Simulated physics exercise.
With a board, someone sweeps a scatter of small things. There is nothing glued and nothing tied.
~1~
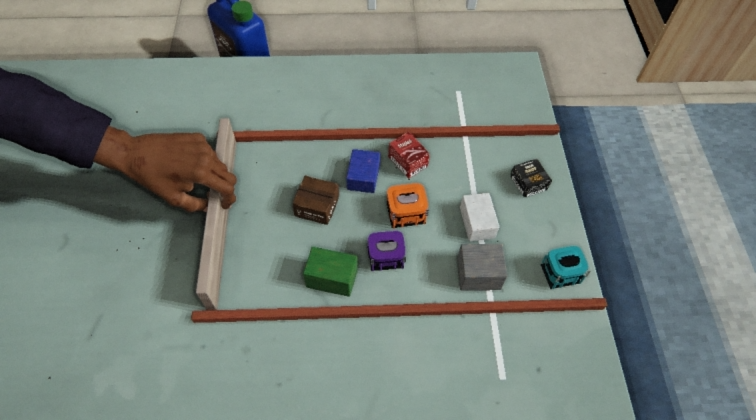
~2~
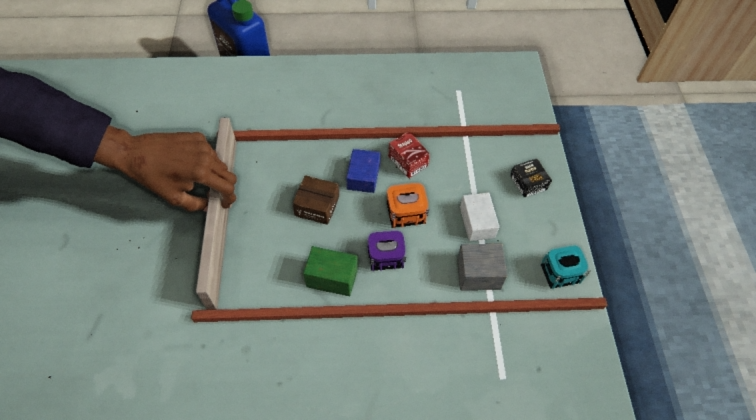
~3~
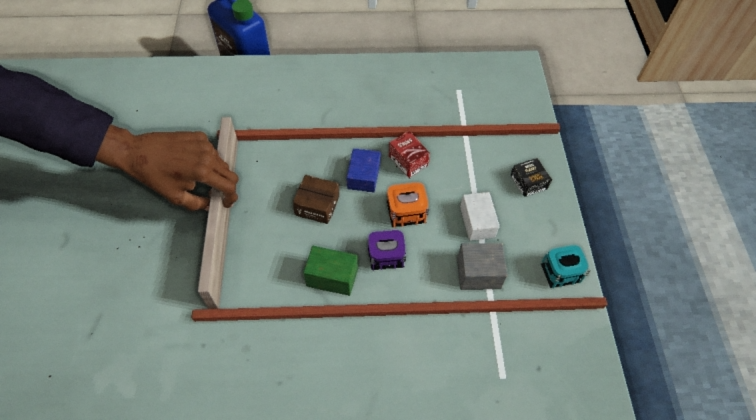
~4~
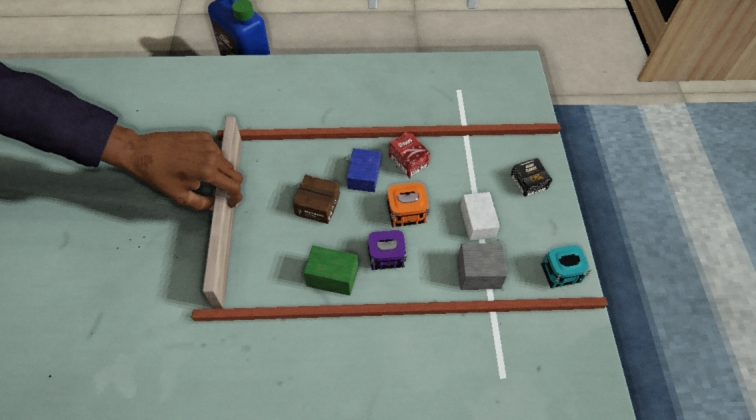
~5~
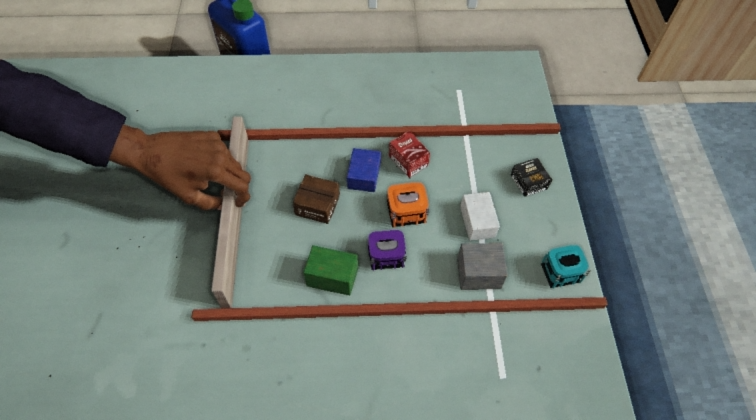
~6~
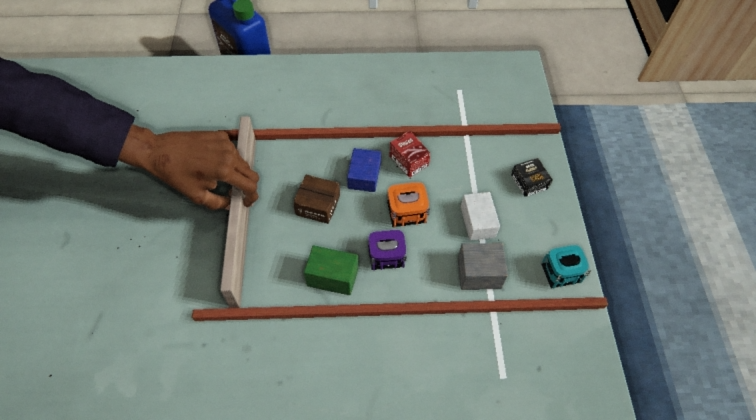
A hand slid a wooden board slightly to the right between two reddish-brown strips on a table, while the scattered colorful blocks and little cases ahead of it, around a white line, stayed still.
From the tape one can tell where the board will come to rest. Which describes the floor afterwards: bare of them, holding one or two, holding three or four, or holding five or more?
The table is going to keep every piece.
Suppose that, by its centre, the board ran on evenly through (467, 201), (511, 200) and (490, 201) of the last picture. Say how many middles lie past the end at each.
In order of the places given, that's 0, 1 and 1.
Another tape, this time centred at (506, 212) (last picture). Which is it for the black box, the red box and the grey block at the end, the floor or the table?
In short: Black box safe, red box safe, grey block safe.
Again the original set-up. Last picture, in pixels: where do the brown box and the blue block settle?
Taking them in turn, first comes (496, 197), then (486, 166).
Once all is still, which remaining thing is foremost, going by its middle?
Answer: The turquoise case.
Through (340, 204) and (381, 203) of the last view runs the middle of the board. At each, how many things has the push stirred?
By then 3, and 6.
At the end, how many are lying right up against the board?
That would be 3 of them.
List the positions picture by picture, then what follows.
The first frame shows turquoise case (565, 267); black box (531, 178); white block (479, 217); board (219, 209); tape (477, 213).
The second frame shows black box (531, 178); orange case (407, 205).
The third frame shows white block (479, 216); grey block (481, 266).
The fourth frame shows turquoise case (565, 266); blue block (364, 170).
The fifth frame shows black box (531, 177); brown box (317, 199).
The sixth frame shows turquoise case (565, 266); black box (532, 177); white block (480, 216); board (240, 207); tape (478, 212).
Early on, none off yet; turquoise case at rest near (565, 266); black box at rest near (532, 177); white block at rest near (480, 216).
A while later, none off yet; turquoise case at rest near (565, 266); black box at rest near (532, 177); white block travelled a little near (497, 215).
Finally, the number that fall off is zero.
